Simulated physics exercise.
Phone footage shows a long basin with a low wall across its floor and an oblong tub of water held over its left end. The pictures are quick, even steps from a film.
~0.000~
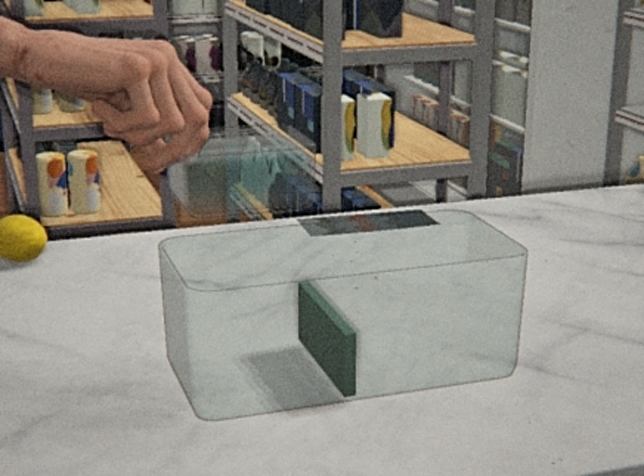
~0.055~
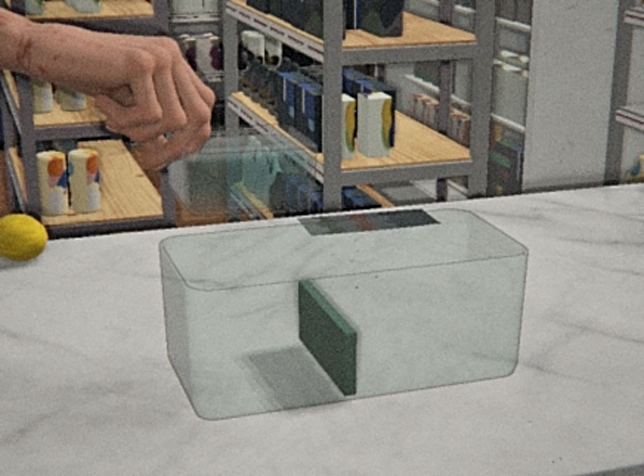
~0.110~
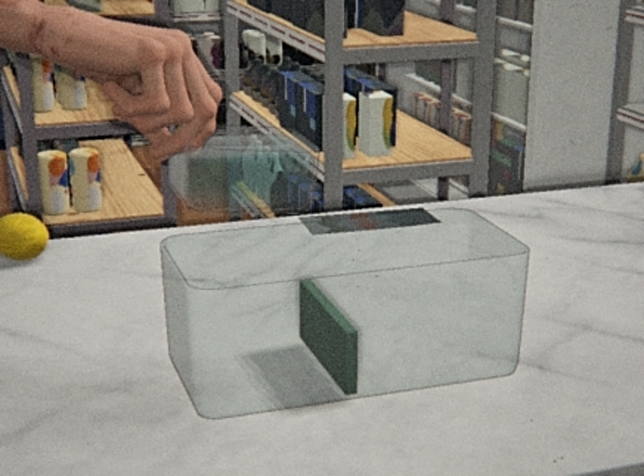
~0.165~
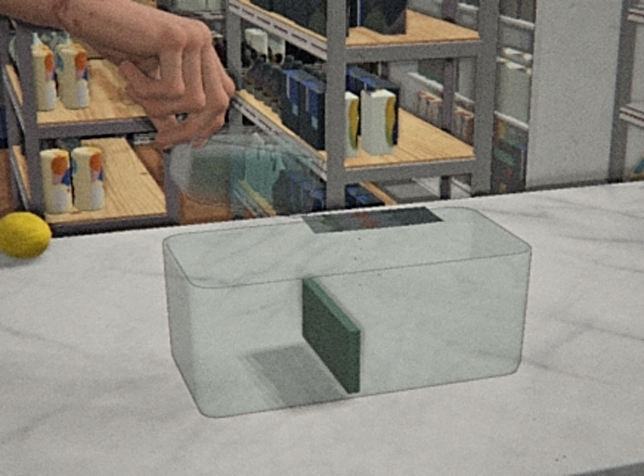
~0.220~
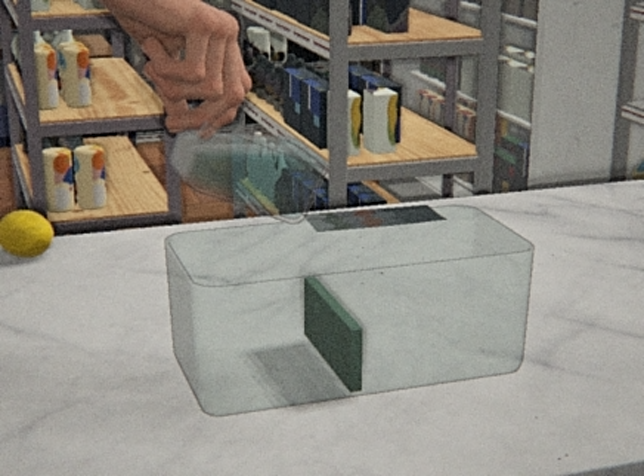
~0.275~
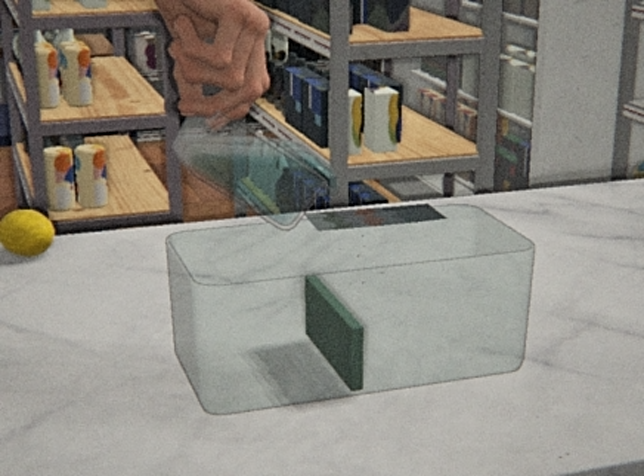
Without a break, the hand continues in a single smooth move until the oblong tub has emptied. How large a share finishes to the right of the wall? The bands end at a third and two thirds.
My call is that the right side exceeds two thirds.
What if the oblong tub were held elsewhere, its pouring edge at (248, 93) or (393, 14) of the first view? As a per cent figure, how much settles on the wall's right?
The first start yields 20 per cent, the second 95 per cent.
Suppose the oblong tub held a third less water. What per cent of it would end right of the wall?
It comes to around 60 percent.
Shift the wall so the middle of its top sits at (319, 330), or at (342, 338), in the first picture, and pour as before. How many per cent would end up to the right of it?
About 80 % and 65 %.
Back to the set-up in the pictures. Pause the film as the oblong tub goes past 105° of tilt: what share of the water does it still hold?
It still holds close to 10 per cent at that lean.
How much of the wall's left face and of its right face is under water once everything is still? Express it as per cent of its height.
Roughly 10 left of the wall, roughly 20 right of it.
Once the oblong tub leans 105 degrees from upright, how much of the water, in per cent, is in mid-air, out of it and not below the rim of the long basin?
Around 10 in a hundred.
After 0.57 s the tilt is 105° and 9 per cent is still to pour, 16 is left of the wall and 68 right of it.
After 0.78 s the tilt is 122° and 0 per cent is still to pour, 25 is left of the wall and 74 right of it.
After 1.01 s the tilt is 122° and 0 per cent is still to pour, 26 is left of the wall and 73 right of it.
After 1.25 s the tilt is 122° and 0 per cent is still to pour, 26 is left of the wall and 73 right of it.
In the end 26 per cent lies left of the wall, 73 right of it and 1 outside.
